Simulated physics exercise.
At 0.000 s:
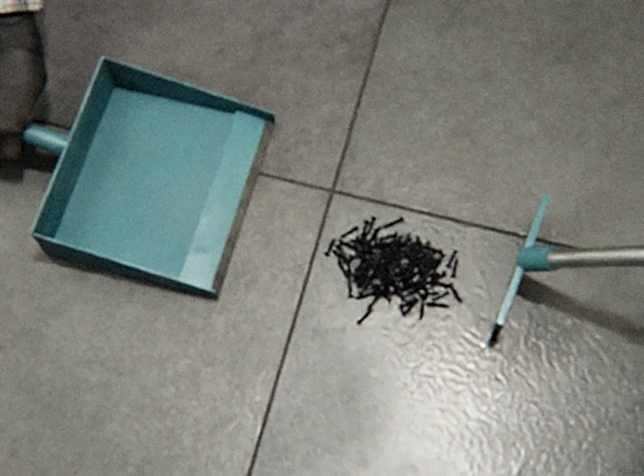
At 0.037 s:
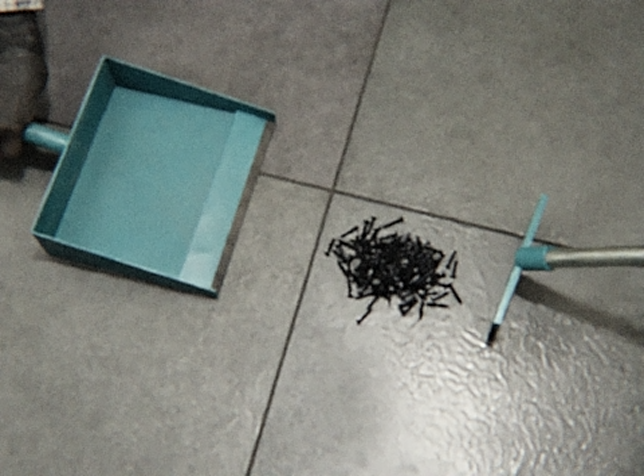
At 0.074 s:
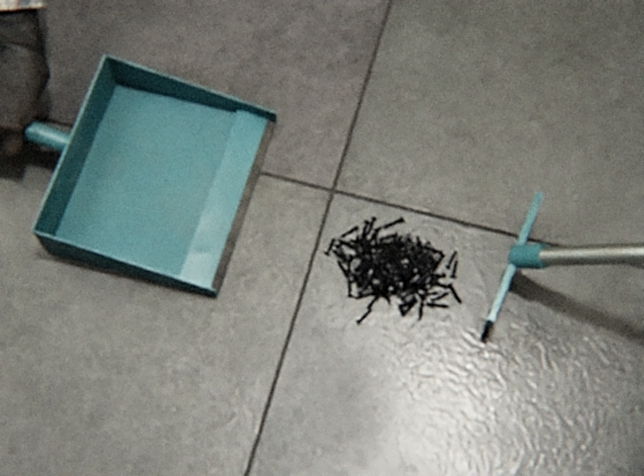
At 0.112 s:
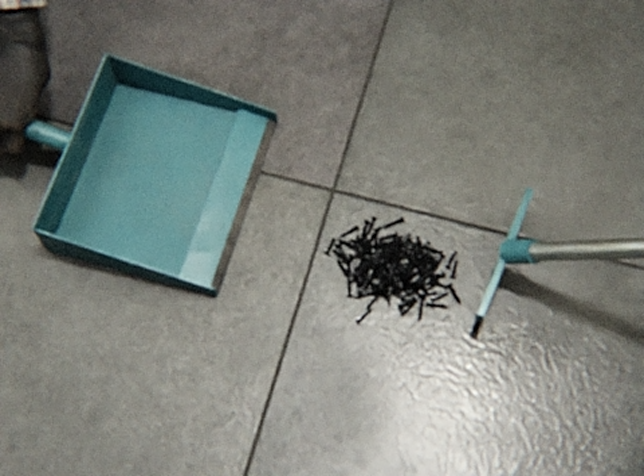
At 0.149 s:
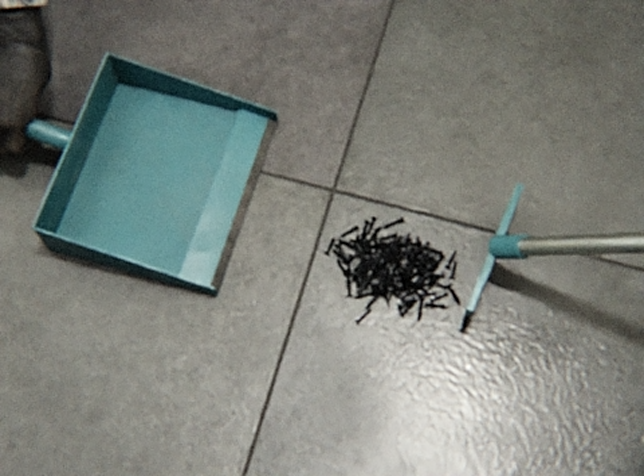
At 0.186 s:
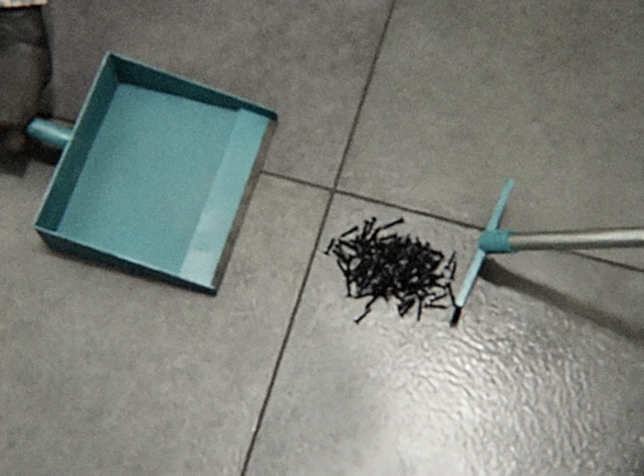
On a grey tiled floor, a teal blade slides left up to a pile of black screws.
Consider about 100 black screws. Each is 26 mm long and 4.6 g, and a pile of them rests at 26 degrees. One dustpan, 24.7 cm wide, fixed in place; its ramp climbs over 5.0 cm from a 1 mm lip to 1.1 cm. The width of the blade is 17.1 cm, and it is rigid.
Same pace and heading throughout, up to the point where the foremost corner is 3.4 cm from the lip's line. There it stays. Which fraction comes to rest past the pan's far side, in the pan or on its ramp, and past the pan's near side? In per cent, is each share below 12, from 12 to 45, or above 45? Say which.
At the end, past the pan's far side: You'll see just a dash of it there; in the pan or on its ramp: You'll see just a dash of it there; past the pan's near side: You'll see just a dash of it there.
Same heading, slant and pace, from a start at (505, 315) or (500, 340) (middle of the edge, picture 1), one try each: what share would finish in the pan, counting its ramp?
Some 20 and 15 per cent.
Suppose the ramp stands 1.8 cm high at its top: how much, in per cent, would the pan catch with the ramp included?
I'd expect close to 5 per cent.
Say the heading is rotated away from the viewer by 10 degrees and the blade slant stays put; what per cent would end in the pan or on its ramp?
Around 0 %.
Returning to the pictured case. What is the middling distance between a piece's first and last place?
About 16 cm.
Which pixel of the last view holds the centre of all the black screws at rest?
Centre at rest: Approx. (266, 217) px.
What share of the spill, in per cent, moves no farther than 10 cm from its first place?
About 35 %.
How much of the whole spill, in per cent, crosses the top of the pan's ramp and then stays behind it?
Some 0 per cent.
After 0.54 s, middle of the blade 17 cm from the lip; 0 % over the lip, far side 0 %, near side 0 %.
After 0.77 s, middle of the blade 9 cm from the lip; 0 % over the lip, far side 0 %, near side 0 %.
After 1.11 s, middle of the blade 5 cm from the lip; 5 % over the lip, far side 0 %, near side 0 %.
At rest (1.6 s), far side 0 %, pan 5 %, near side 0 %, in front of the lip or behind the blade 95 %.
